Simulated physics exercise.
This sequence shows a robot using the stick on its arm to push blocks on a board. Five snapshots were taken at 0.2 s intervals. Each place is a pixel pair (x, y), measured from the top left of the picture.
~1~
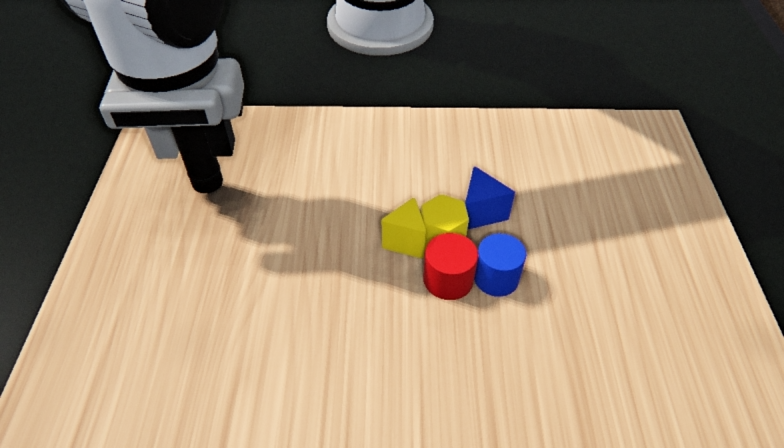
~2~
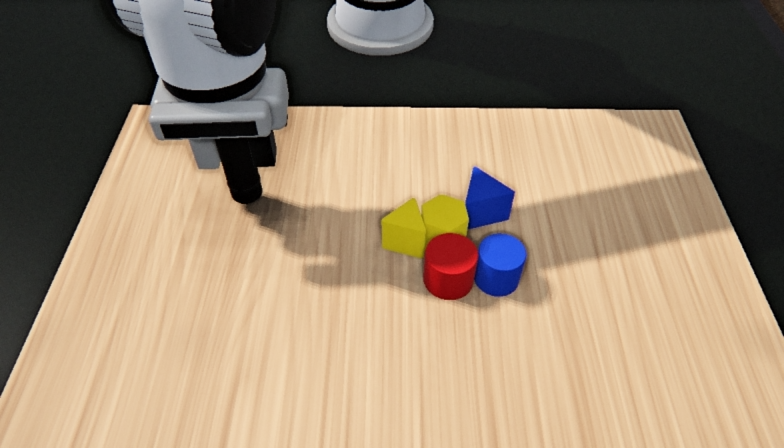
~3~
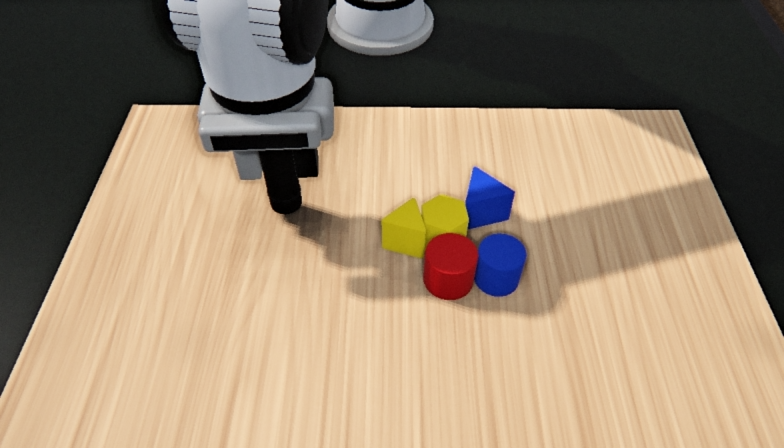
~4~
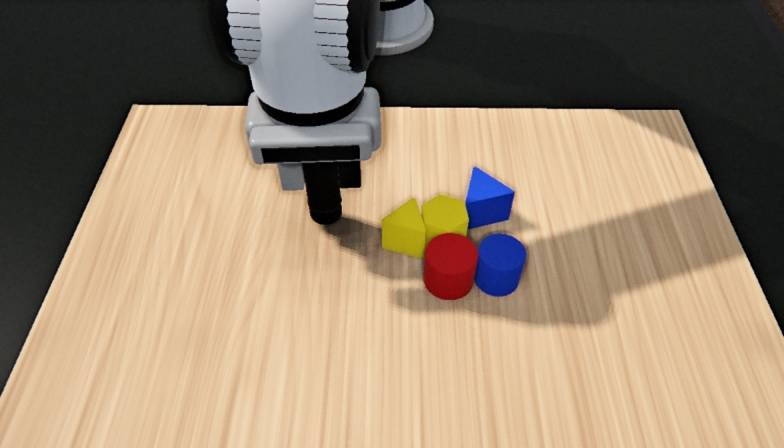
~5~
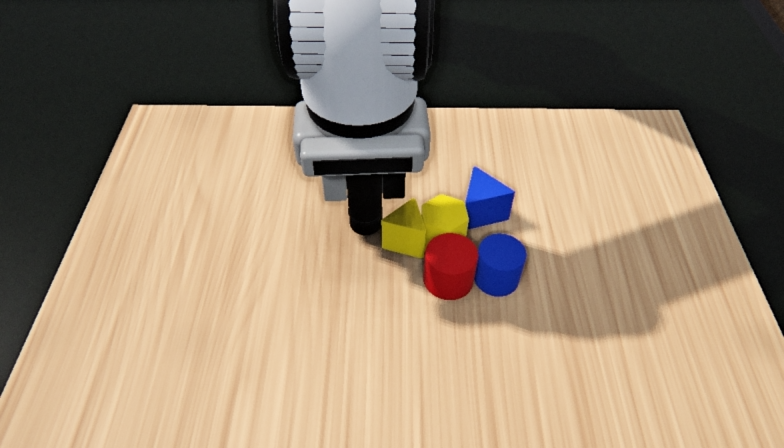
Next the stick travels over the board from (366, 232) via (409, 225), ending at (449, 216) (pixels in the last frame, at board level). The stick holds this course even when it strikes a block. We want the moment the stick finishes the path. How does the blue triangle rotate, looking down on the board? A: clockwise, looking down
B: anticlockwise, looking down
Correct choice: B.
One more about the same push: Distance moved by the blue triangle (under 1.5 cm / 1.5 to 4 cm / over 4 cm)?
It moves only a bit, under 1.5 cm.
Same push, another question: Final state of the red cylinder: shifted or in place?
It is untouched.
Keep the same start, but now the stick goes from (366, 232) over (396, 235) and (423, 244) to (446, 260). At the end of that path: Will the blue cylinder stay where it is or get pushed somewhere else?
It's moved.
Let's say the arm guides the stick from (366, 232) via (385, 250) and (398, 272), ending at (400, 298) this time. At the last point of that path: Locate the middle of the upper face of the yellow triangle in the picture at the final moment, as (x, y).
The yellow triangle ends near (429, 235).
The first path, step by step. Halfway along, stick at (409, 217); yellow triangle at (418, 222), turned 10° clockwise; yellow hexagon at (455, 213); blue triangle at (489, 186), turned 10° anticlockwise.
At the end, stick at (450, 207); yellow triangle at (418, 223), turned 20° clockwise; yellow hexagon at (464, 216), turned 10° clockwise; red cylinder not moved; blue triangle at (492, 187), turned 25° anticlockwise.
